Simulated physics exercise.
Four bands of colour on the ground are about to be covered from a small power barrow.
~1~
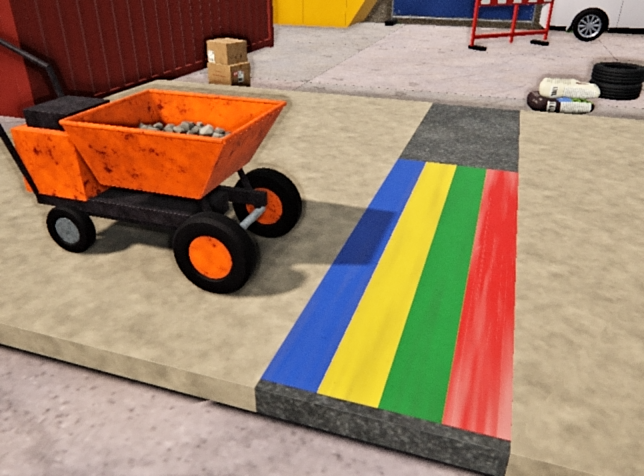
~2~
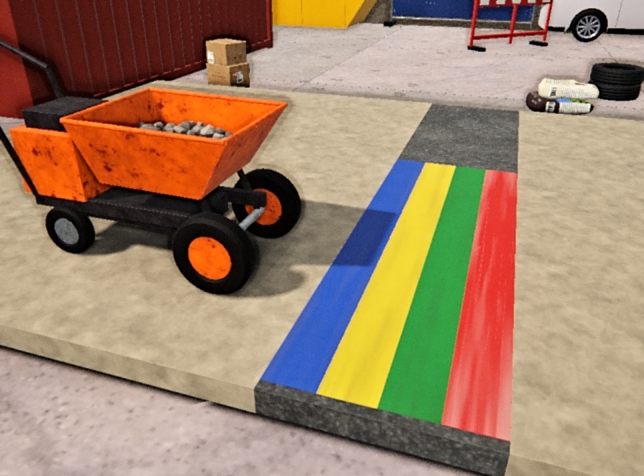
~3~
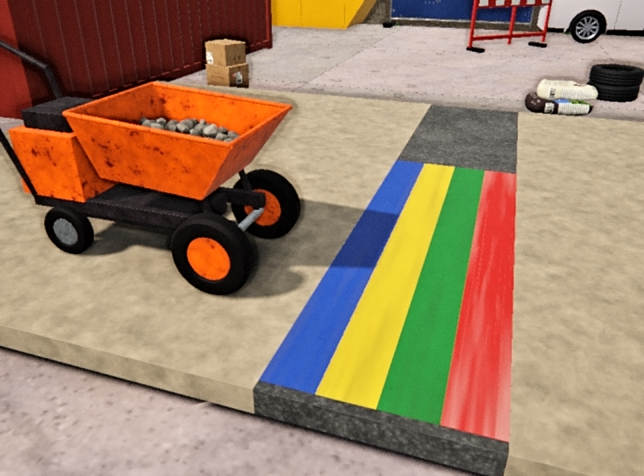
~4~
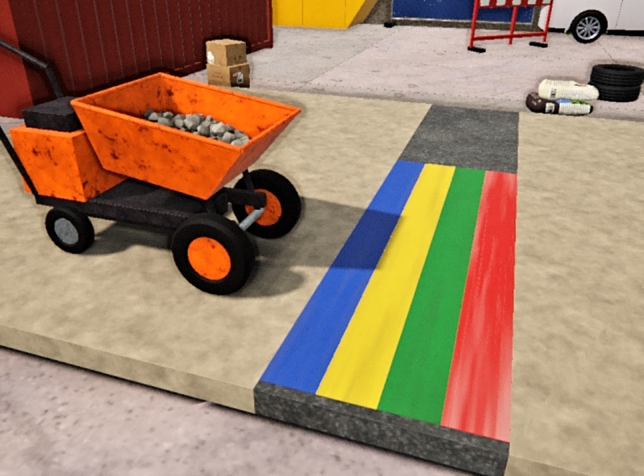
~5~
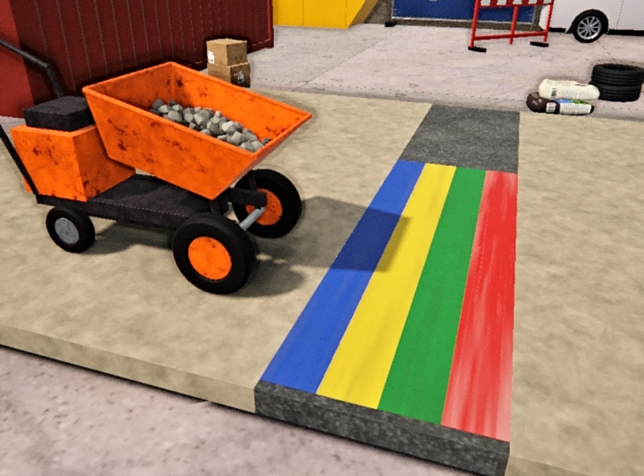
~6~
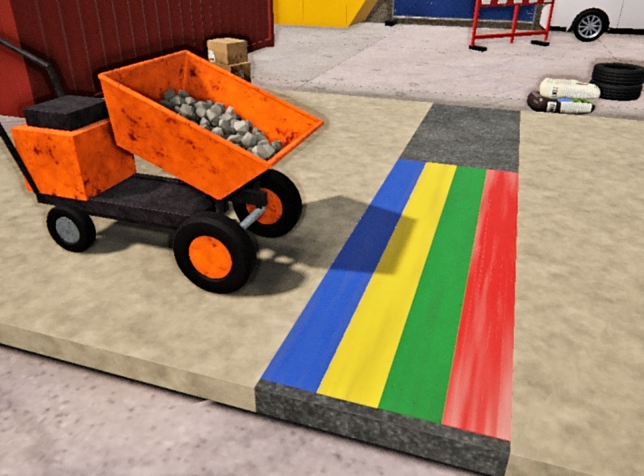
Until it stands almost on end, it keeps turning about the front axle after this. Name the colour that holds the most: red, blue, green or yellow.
That would be yellow.
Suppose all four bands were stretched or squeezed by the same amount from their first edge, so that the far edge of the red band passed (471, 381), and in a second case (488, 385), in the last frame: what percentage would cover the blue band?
20 % and 20 %.
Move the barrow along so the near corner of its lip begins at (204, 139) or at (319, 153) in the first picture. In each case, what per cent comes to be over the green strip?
About 10 % and 40 %.
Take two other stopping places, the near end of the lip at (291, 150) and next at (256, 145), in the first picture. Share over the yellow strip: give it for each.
Roughly 10 per cent at the first spot and 40 per cent at the second.
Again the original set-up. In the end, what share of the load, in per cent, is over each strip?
In per cent, approximately: Blue 25, yellow 45, green 20, red 5.
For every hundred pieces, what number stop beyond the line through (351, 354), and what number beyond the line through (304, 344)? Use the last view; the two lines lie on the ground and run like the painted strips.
About 60 and 90 %.
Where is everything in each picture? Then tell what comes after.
The first picture shows lip of the skip (223, 142), level; top of the load (185, 146), broken stones; blue strip (313, 340); yellow strip (366, 352); green strip (422, 364); red strip (482, 378).
The second picture shows lip of the skip (224, 143), tipped barely; top of the load (175, 142).
The third picture shows lip of the skip (230, 146), tipped barely; top of the load (177, 140).
The fourth picture shows lip of the skip (241, 150), tipped a little; top of the load (169, 126).
The fifth picture shows lip of the skip (254, 157), tipped clearly; top of the load (170, 121).
The sixth picture shows lip of the skip (269, 166), tipped clearly; top of the load (181, 113); blue strip (313, 340); yellow strip (366, 352); green strip (422, 365); red strip (481, 378).
Just after the last frame, skip tipped steeply; every one in the skip.
A moment on, skip tipped right over; the larger part in the skip; about a tenth over the blue strip; about a tenth over the yellow strip.
Further on, skip tipped right over; about a tenth in the skip; roughly a quarter over the blue strip; roughly half over the yellow strip; roughly a quarter over the green strip; about a tenth over the red strip; just a few off the paint.
When it is over, skip tipped right over; just a few in the skip; roughly a quarter over the blue strip; roughly half over the yellow strip; roughly a quarter over the green strip; about a tenth over the red strip; just a few off the paint.
